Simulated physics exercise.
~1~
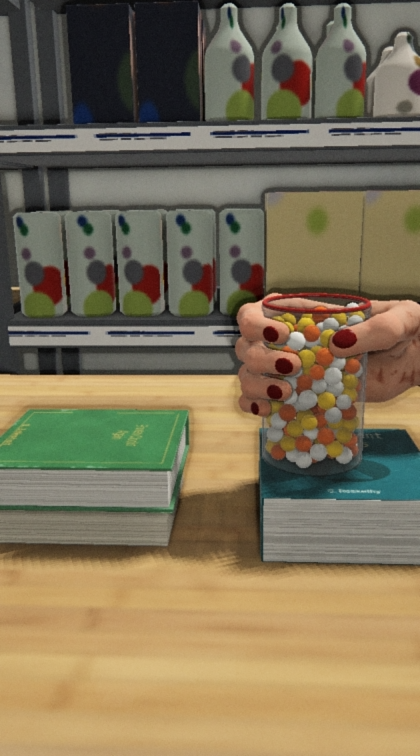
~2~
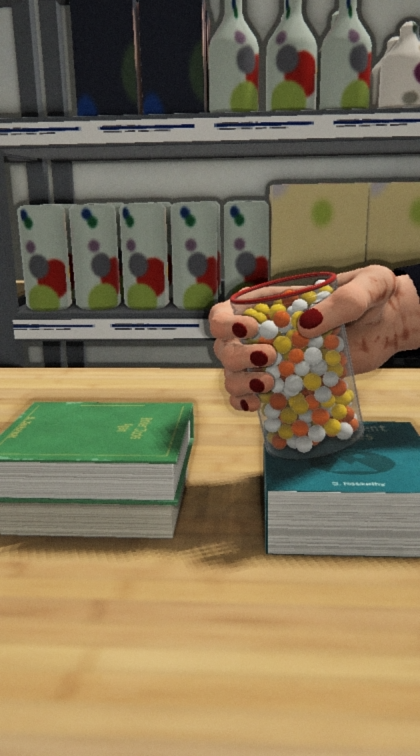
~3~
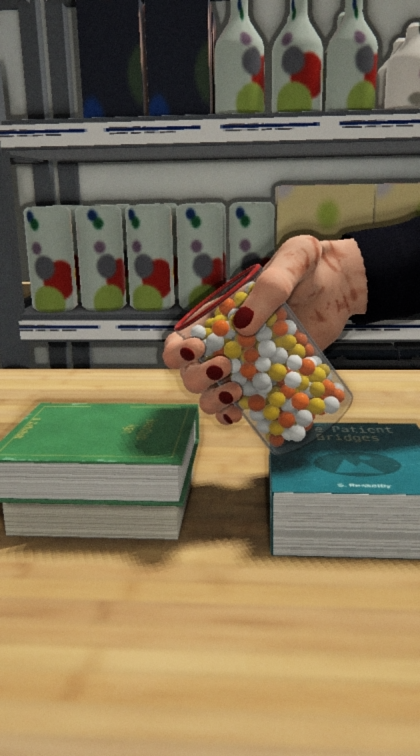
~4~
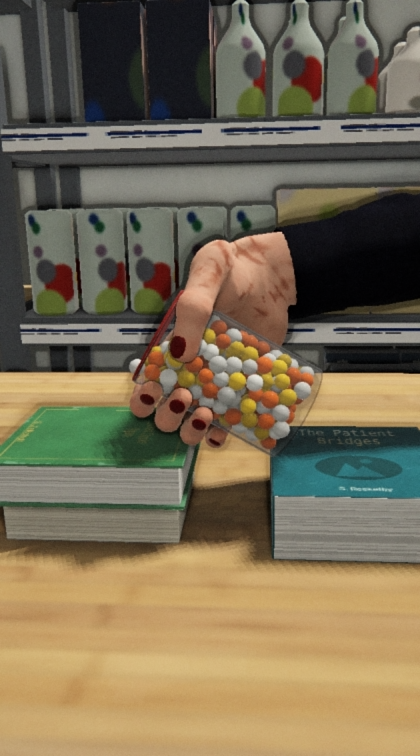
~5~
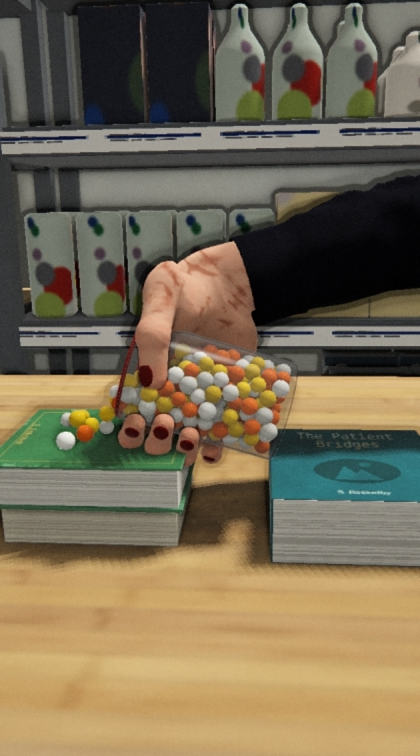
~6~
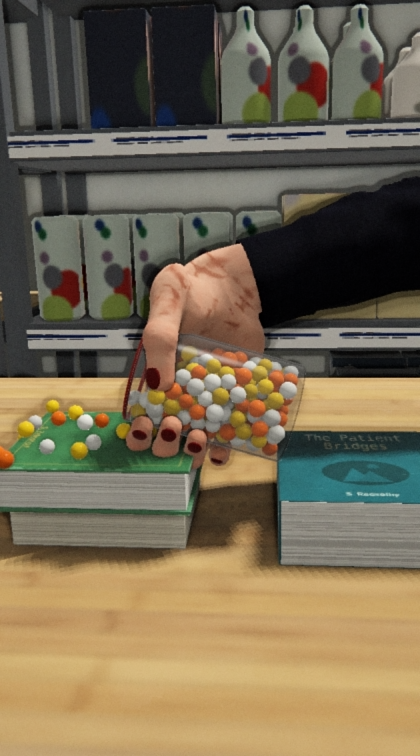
On a wooden table before shelves of bottles, a hand with dark red nails lifted an open clear jar of white, yellow and orange beads off a teal book and tipped it leftward until a few spilled across the green books.
